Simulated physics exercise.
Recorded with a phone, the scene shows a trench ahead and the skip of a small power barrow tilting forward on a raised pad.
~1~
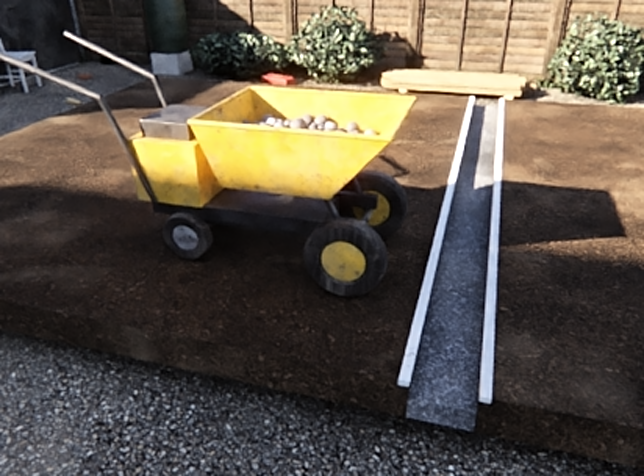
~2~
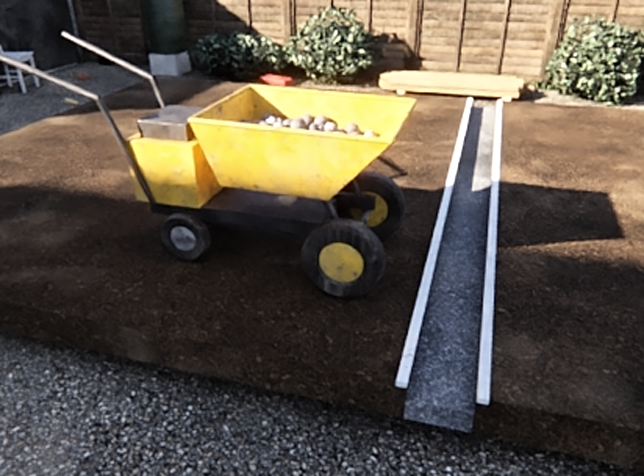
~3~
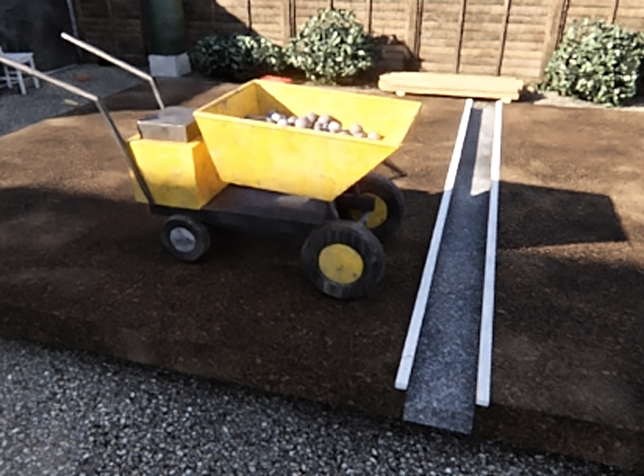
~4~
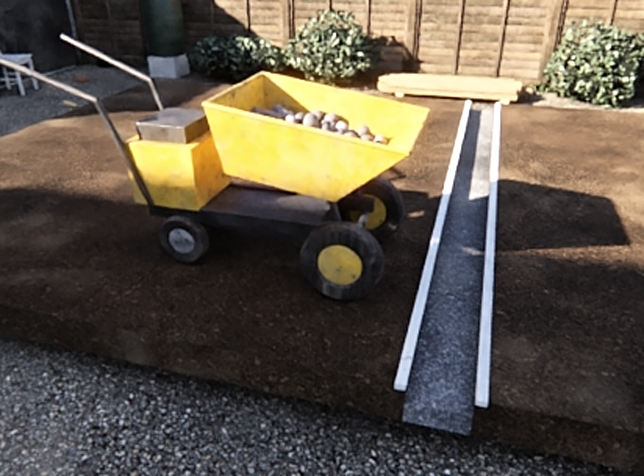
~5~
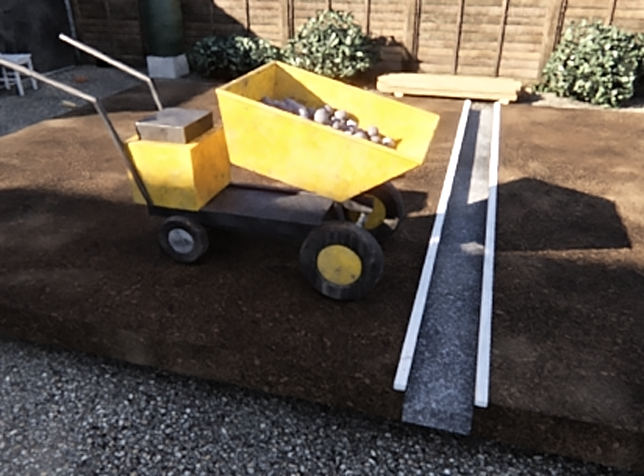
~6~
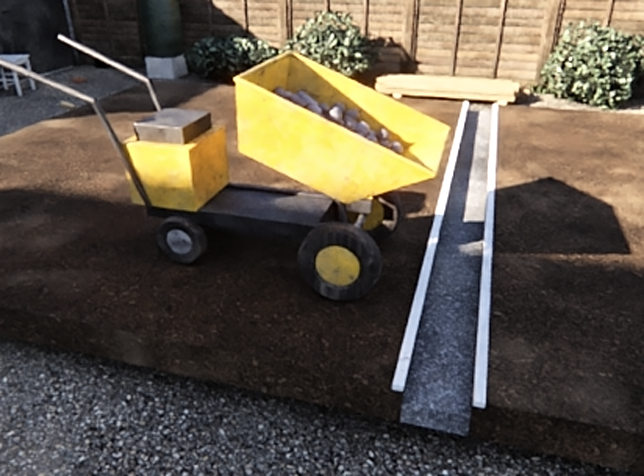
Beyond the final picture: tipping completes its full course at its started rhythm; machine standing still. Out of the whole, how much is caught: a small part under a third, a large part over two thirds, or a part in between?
Out of the whole, a small part is caught.
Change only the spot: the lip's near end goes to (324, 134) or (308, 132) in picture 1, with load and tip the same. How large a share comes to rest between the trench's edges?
Roughly 70 and 60 percent respectively.
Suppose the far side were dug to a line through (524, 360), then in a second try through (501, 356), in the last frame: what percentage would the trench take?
The first try gives 60 percent, then the second gives 30 percent.
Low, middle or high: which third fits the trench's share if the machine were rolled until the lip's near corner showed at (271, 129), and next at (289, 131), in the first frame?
The middle third, then the middle third.
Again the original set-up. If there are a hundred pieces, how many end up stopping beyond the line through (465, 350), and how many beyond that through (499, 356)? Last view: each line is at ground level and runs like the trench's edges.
Result, first then second: 90 %, 70 %.
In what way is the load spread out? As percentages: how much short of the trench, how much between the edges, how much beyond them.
I'd estimate short near 0, between near 5 and beyond near 85 per cent.
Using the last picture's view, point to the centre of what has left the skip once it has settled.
Close to (532, 287), more or less.
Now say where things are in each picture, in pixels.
In the first picture, lip of the skip (391, 140), level; top of the load (309, 135), round cobbles; first edge of the trench (415, 335); far edge (488, 348), the trench under half as wide as the skip, and shallow for its width.
In the second picture, lip of the skip (391, 142), tipped barely; top of the load (287, 138).
In the third picture, lip of the skip (398, 147), tipped barely; top of the load (292, 136).
In the fourth picture, lip of the skip (409, 154), tipped a little; top of the load (285, 134).
In the fifth picture, lip of the skip (422, 162), tipped clearly; top of the load (282, 124).
In the sixth picture, lip of the skip (434, 175), tipped clearly; top of the load (294, 117); first edge of the trench (409, 340); far edge (482, 353).
Just after the last frame, skip tipped steeply; every one in the skip.
A moment on, skip tipped right over; roughly two thirds in the skip; roughly a third beyond it; just a few falling.
Further on, skip tipped right over; about a tenth in the skip; about a tenth in or heaped over the trench; the larger part beyond it.
When it is over, skip tipped right over; about a tenth in the skip; about a tenth in or heaped over the trench; the larger part beyond it.
